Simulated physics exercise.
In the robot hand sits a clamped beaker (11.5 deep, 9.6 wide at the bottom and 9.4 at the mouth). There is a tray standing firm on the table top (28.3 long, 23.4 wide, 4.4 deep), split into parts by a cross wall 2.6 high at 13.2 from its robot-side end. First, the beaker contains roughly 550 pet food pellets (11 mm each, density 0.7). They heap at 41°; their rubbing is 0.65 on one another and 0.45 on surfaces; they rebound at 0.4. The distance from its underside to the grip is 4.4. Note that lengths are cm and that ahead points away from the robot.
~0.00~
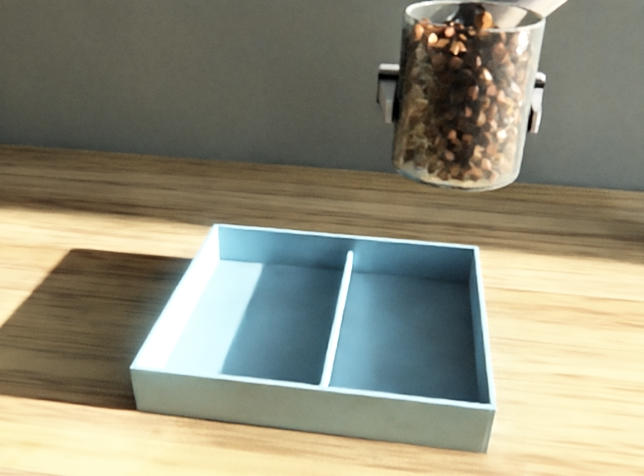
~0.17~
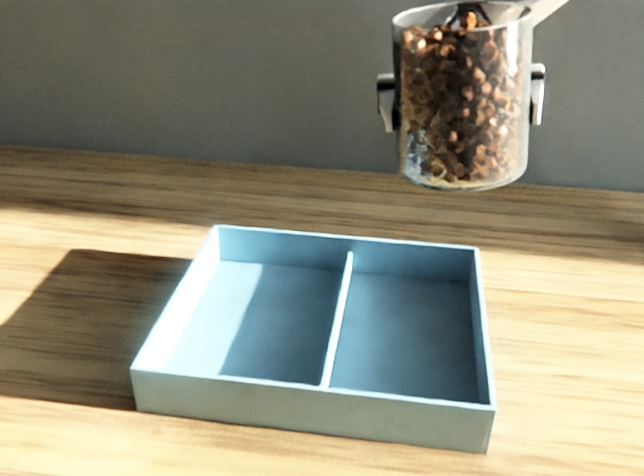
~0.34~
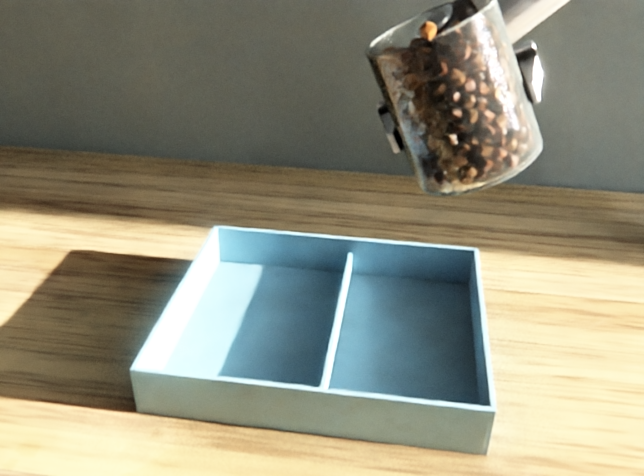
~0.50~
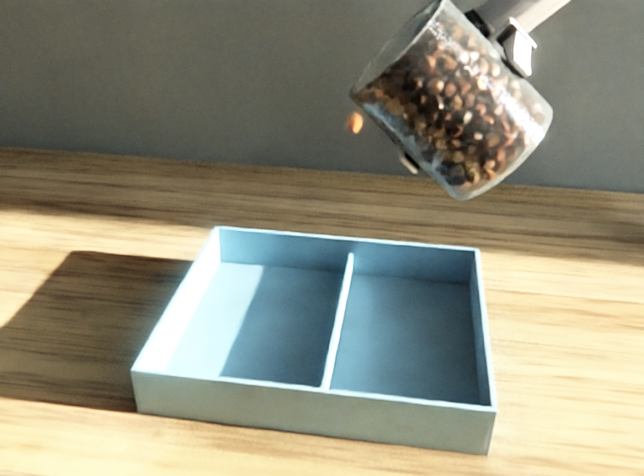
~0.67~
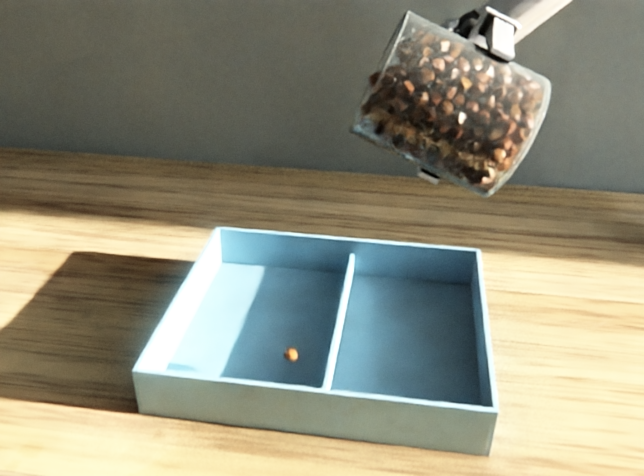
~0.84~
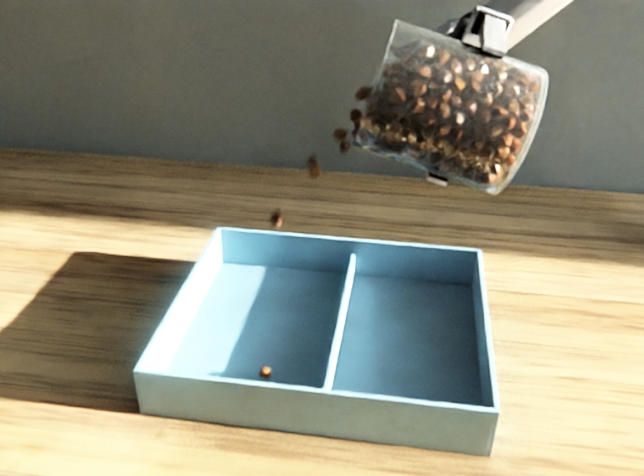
A robot hand tilted a clear beaker of brown pellets steeply to the left above a divided blue tray, and one pellet dropped into the left part before a few more tumbled out.
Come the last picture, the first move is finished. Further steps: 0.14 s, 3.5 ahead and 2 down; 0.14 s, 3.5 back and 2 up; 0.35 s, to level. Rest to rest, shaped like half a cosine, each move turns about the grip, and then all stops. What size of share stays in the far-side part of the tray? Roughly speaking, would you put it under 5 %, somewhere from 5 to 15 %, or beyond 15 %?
Roughly, somewhere from 5 to 15 %.
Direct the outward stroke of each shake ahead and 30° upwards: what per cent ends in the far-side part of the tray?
Roughly 15 percent of it.
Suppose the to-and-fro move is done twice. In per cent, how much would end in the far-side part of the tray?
Then roughly 10 percent.
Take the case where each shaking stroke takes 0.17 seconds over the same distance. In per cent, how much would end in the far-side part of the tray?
I'd expect close to 5 per cent then.
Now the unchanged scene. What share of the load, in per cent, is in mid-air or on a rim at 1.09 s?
About 4 per cent.
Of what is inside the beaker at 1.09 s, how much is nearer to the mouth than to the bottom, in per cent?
Roughly 45 per cent.
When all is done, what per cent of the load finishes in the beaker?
End share: Around 90 per cent.
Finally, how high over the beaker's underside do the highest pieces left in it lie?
I'd say near 11.5 cm from the bottom.
After 1.09 s, tilted 74° forward, highest piece 28 above the table; 516 in the beaker, 10 in the far-side part, 24 in flight or on a rim.
After 1.34 s, tilted 21° forward, highest piece 30 above the table; 494 in the beaker, 46 in the far-side part, 4 in the robot-side part, 6 in flight or on a rim.
After 1.67 s, level, highest piece 30 above the table; 494 in the beaker, 51 in the far-side part, 5 in the robot-side part.
After 2.72 s, level, highest piece 30 above the table; 494 in the beaker, 51 in the far-side part, 5 in the robot-side part.
At rest, 494 in the beaker, 51 in the far-side part, 5 in the robot-side part. That is 9 % in the far-side part of the tray.
